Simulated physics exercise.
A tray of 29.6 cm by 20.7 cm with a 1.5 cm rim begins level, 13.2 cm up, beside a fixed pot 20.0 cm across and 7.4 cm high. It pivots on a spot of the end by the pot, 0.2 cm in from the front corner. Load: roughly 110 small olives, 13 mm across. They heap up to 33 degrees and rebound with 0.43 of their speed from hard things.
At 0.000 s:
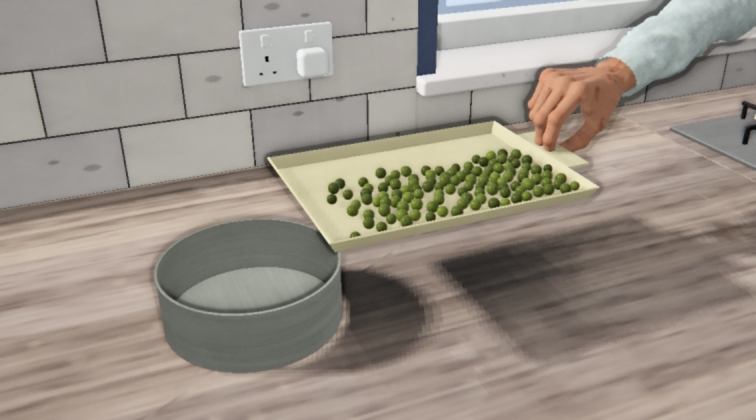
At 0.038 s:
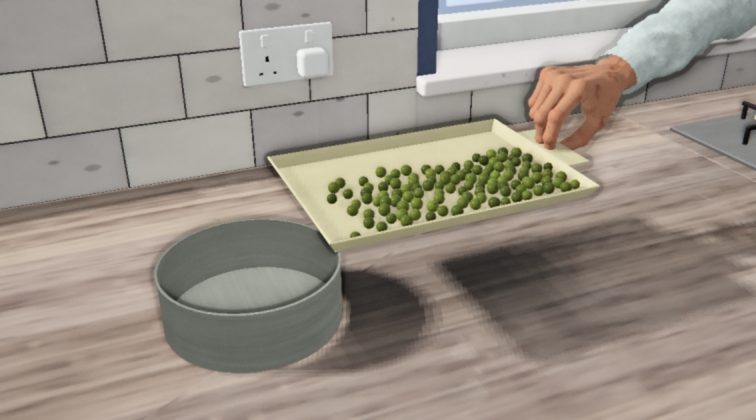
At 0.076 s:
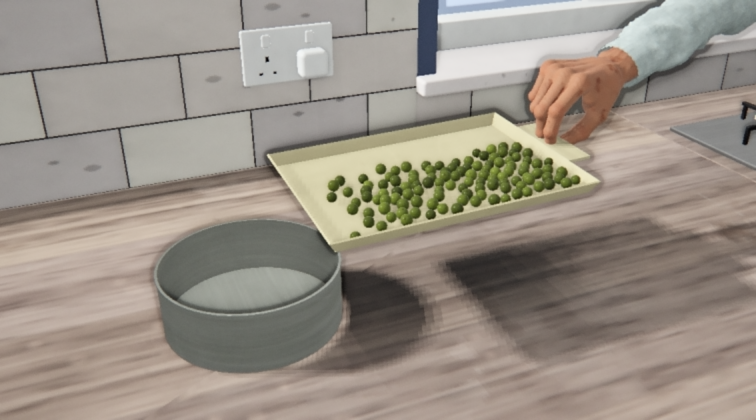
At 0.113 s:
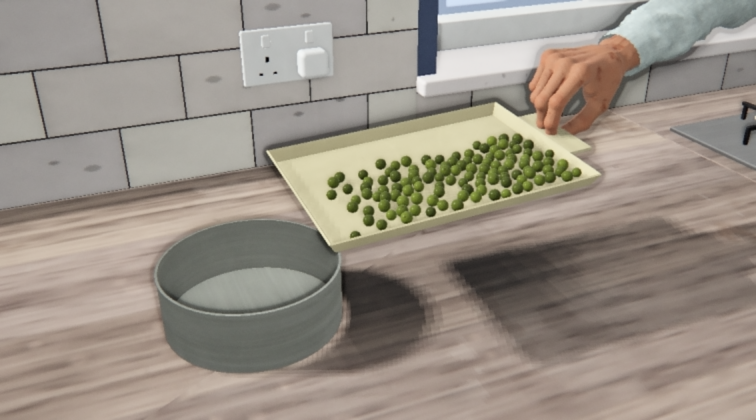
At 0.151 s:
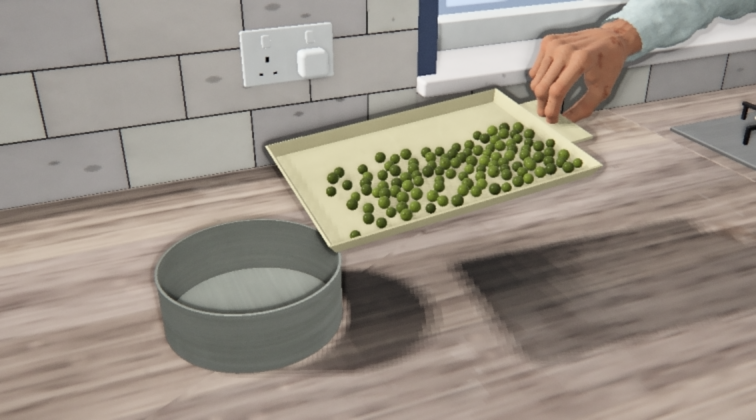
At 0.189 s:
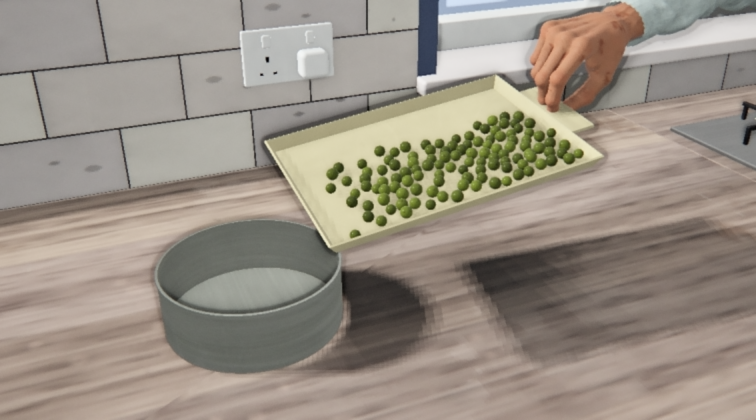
A pale yellow tray scattered with small green olives is held above a wood-grain kitchen counter, seen from slightly above by a still camera. A round grey pot sits at the lower left, with grey and white wall tiles and a white socket behind, while a hand in a pale blue sleeve grips the tray's right end. The tray starts level, then the hand raises that end slightly, the olives staying spread across it.
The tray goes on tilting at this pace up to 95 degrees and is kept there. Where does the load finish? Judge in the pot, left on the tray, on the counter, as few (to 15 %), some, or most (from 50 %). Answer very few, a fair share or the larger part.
In the pot: Very few; left on the tray: Very few; on the counter: The larger part.
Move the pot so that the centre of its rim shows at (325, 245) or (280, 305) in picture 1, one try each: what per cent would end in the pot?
Some 0 and 90 per cent.
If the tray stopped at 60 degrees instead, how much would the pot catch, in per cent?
Then about 5 per cent.
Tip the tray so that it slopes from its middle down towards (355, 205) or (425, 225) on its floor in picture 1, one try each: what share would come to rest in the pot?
Some 60 and 0 per cent.
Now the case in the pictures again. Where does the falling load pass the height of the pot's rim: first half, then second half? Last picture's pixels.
At about (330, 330), then at (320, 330).
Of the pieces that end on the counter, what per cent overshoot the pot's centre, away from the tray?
Some 40 per cent.
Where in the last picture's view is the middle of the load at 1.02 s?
Near (332, 308).
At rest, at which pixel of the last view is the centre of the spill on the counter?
Around (305, 406).
After 0.69 s, tilt 51 degrees; the tray holds 100 %, the pot 0 %.
After 1.02 s, tilt 78 degrees; the tray holds 35 %, the pot 0 %.
After 1.45 s, tilt 95 degrees; the tray holds 0 %, the pot 5 %.
By 1.9 s all is still; pot 5 %, tray 0 %, counter 95 %.
